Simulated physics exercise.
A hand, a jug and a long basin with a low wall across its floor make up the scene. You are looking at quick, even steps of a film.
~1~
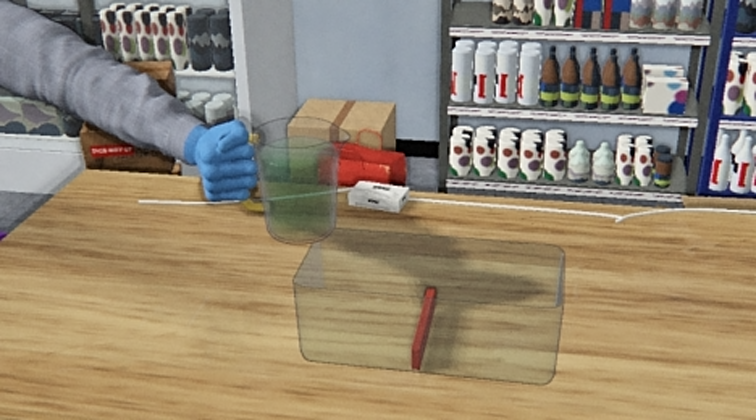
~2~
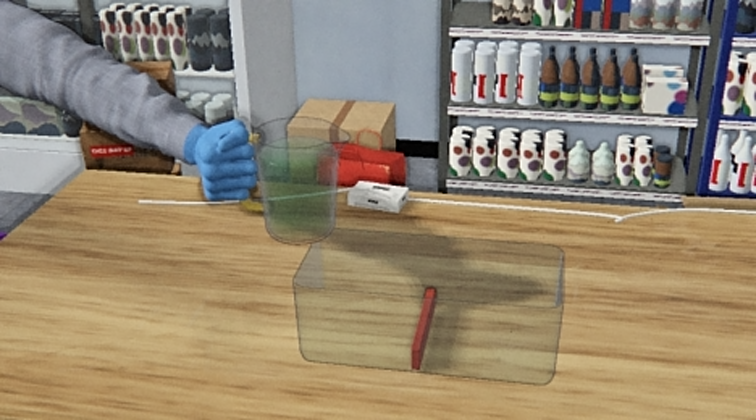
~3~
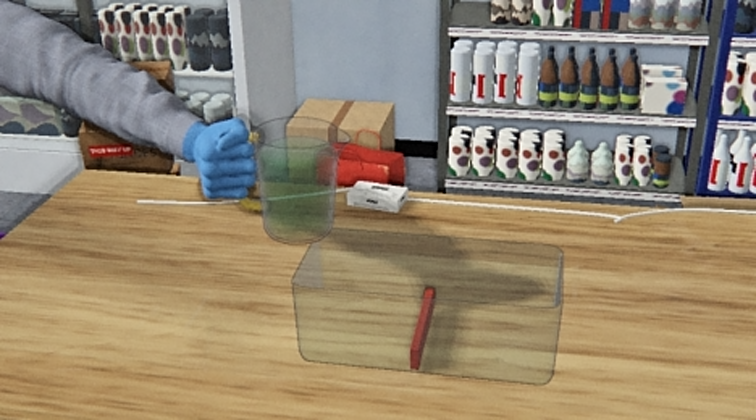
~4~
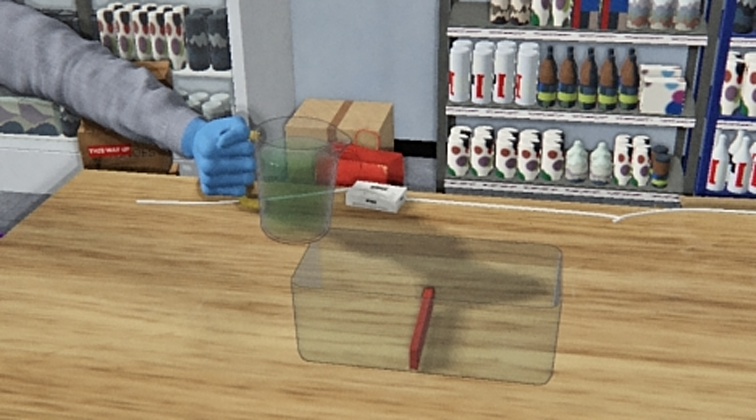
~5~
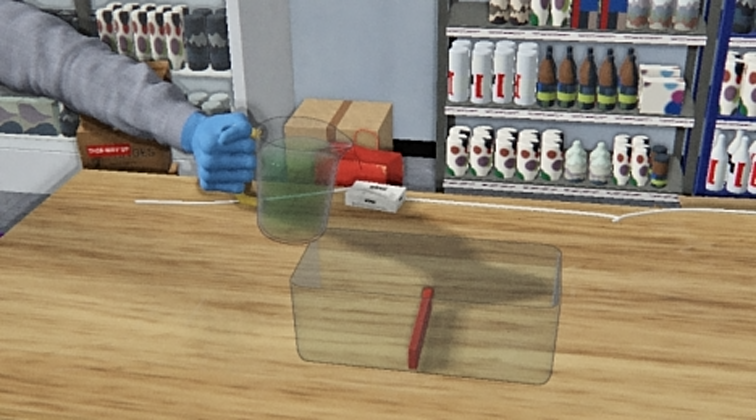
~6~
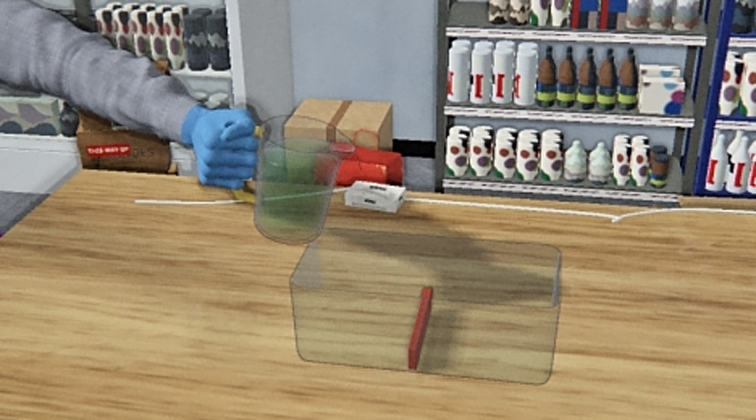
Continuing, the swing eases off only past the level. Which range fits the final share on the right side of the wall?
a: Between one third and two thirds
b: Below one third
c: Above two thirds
Answer: B.
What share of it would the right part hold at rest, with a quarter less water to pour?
Estimate: Around 10 per cent.
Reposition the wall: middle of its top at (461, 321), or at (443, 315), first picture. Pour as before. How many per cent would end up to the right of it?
First try: Roughly 10 per cent; second try: 5 per cent.
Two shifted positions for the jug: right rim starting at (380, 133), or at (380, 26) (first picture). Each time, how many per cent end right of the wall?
Roughly 65 percent on the first try and 85 percent on the second.
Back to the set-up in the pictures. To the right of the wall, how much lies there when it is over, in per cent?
That works out near 25 in every hundred.
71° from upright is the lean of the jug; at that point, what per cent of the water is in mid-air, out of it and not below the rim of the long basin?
I'd say some 15 per cent of it.
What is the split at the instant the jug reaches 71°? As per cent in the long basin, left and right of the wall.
Split is about 5 % to the left and 0 % to the right.
A moment on, the jug is tipped part way and 83 per cent is still to pour, 4 is left of the wall and 0 right of it.
Next, the jug is tipped right over and 28 per cent is still to pour, 49 is left of the wall and 10 right of it.
Then the jug is tipped right over and 1 per cent is still to pour, 80 is left of the wall and 14 right of it.
Later the jug is tipped right over and 0 per cent is still to pour, 75 is left of the wall and 23 right of it.
Finally, 74 per cent lies left of the wall, 23 right of it and 3 outside.
